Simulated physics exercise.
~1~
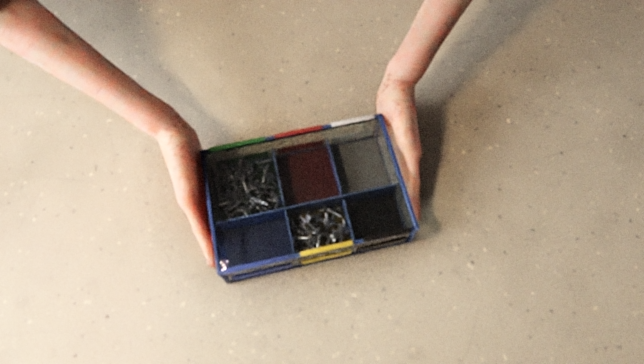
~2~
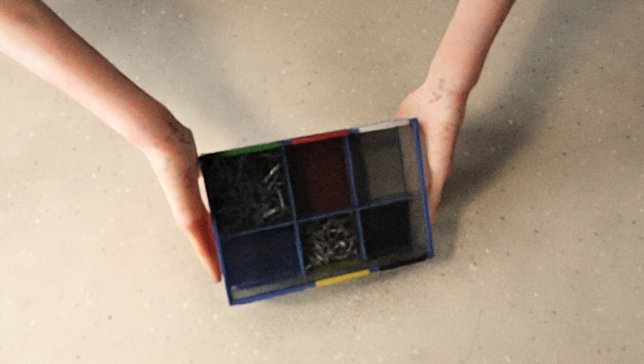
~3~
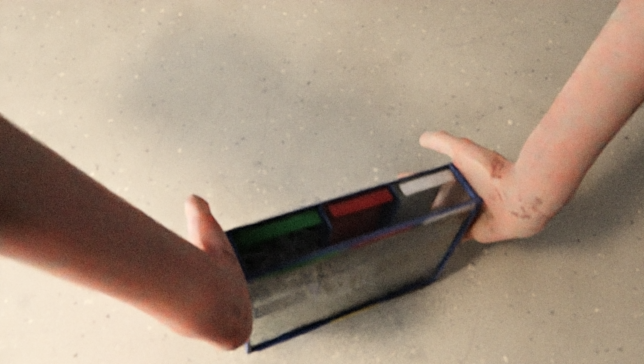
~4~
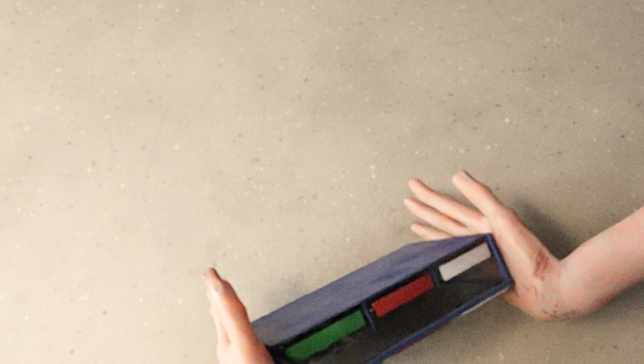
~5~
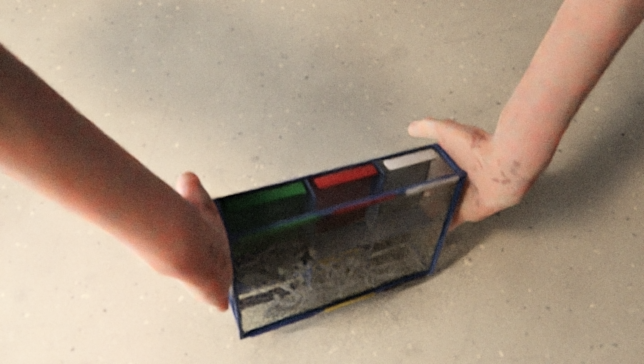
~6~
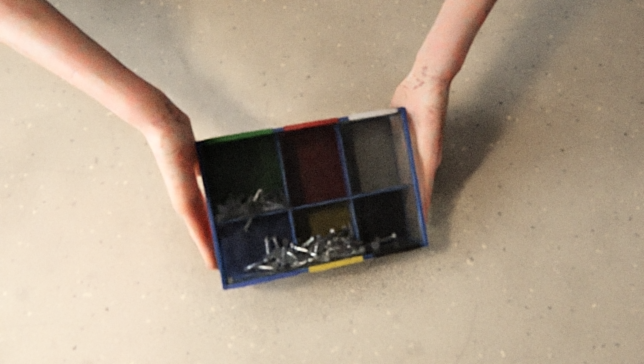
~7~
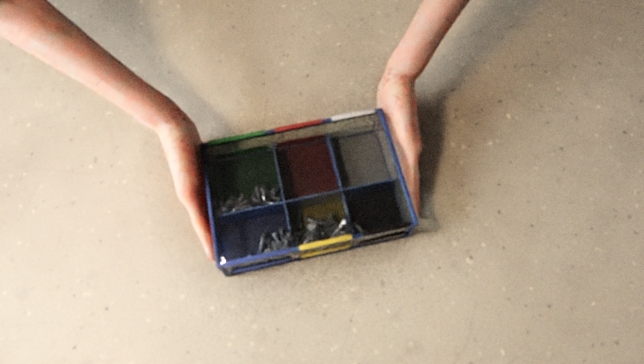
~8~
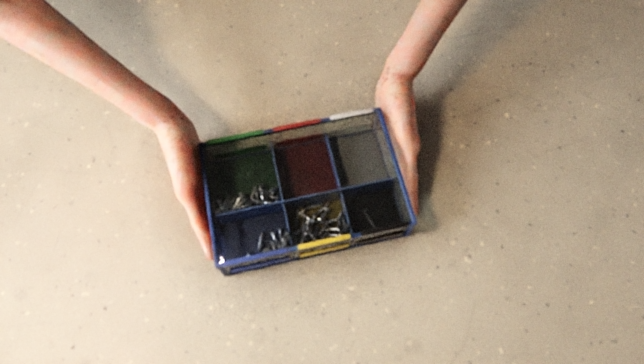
In the video, two hands tilt a clear-lidded, blue-edged compartment box of small metal screws steeply up onto its side, then lower it flat again; the screws shift between sections, ending scattered mostly among the green, blue and yellow ones, with the red and white ones empty.
